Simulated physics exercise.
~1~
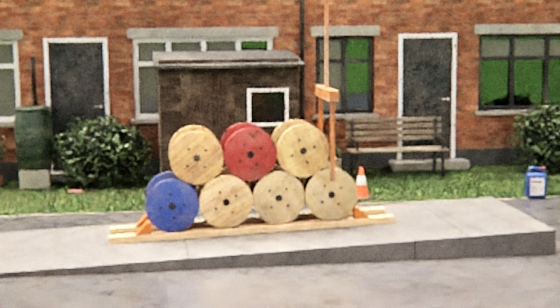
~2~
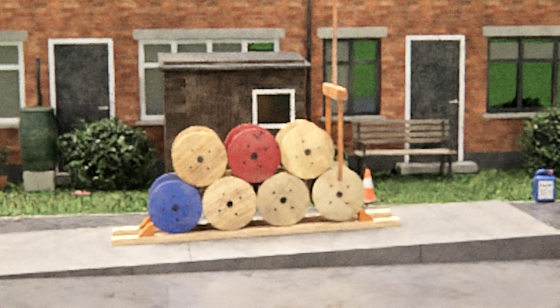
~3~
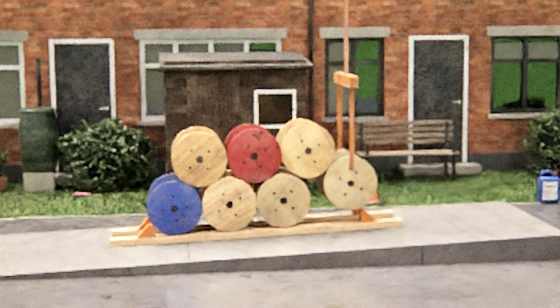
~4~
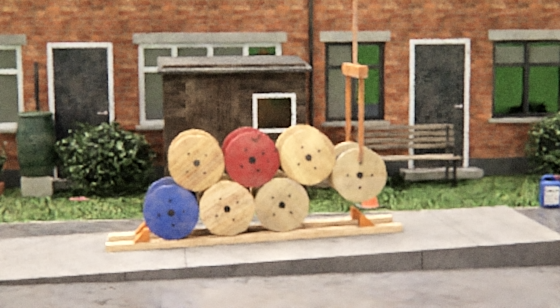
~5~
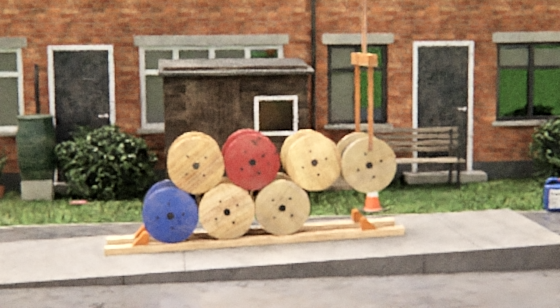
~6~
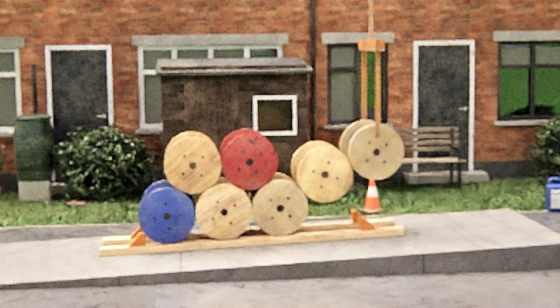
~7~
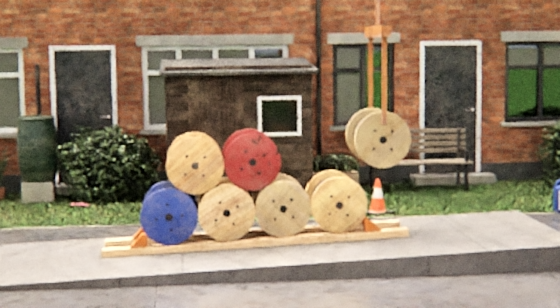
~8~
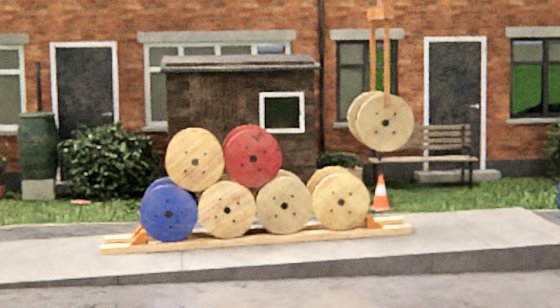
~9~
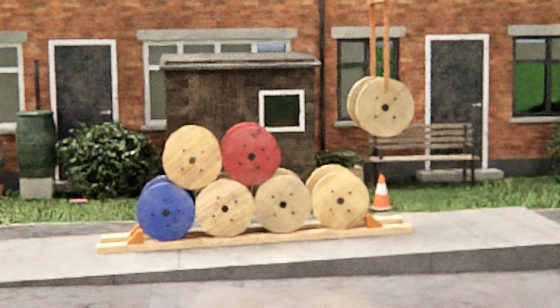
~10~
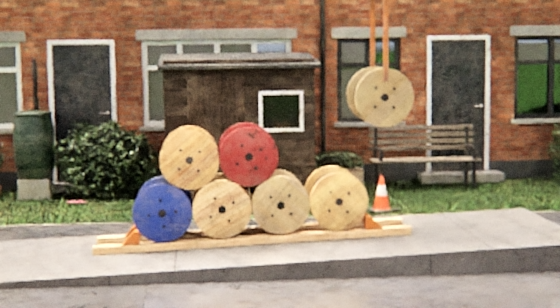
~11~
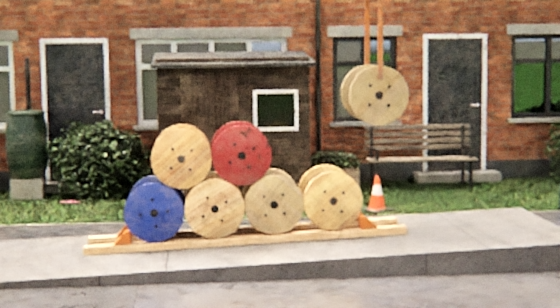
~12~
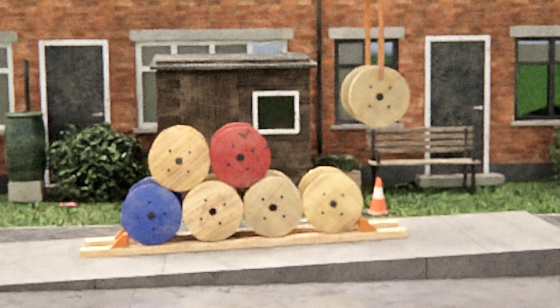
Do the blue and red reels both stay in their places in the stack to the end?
Yes, both stay put. The blue reel remains at the bottom left and the red one keeps its place in the upper row.
Stacked cable reels, an orange beam hoisting the bottom right one clear, the reel above rolling into its place, the rest staying.
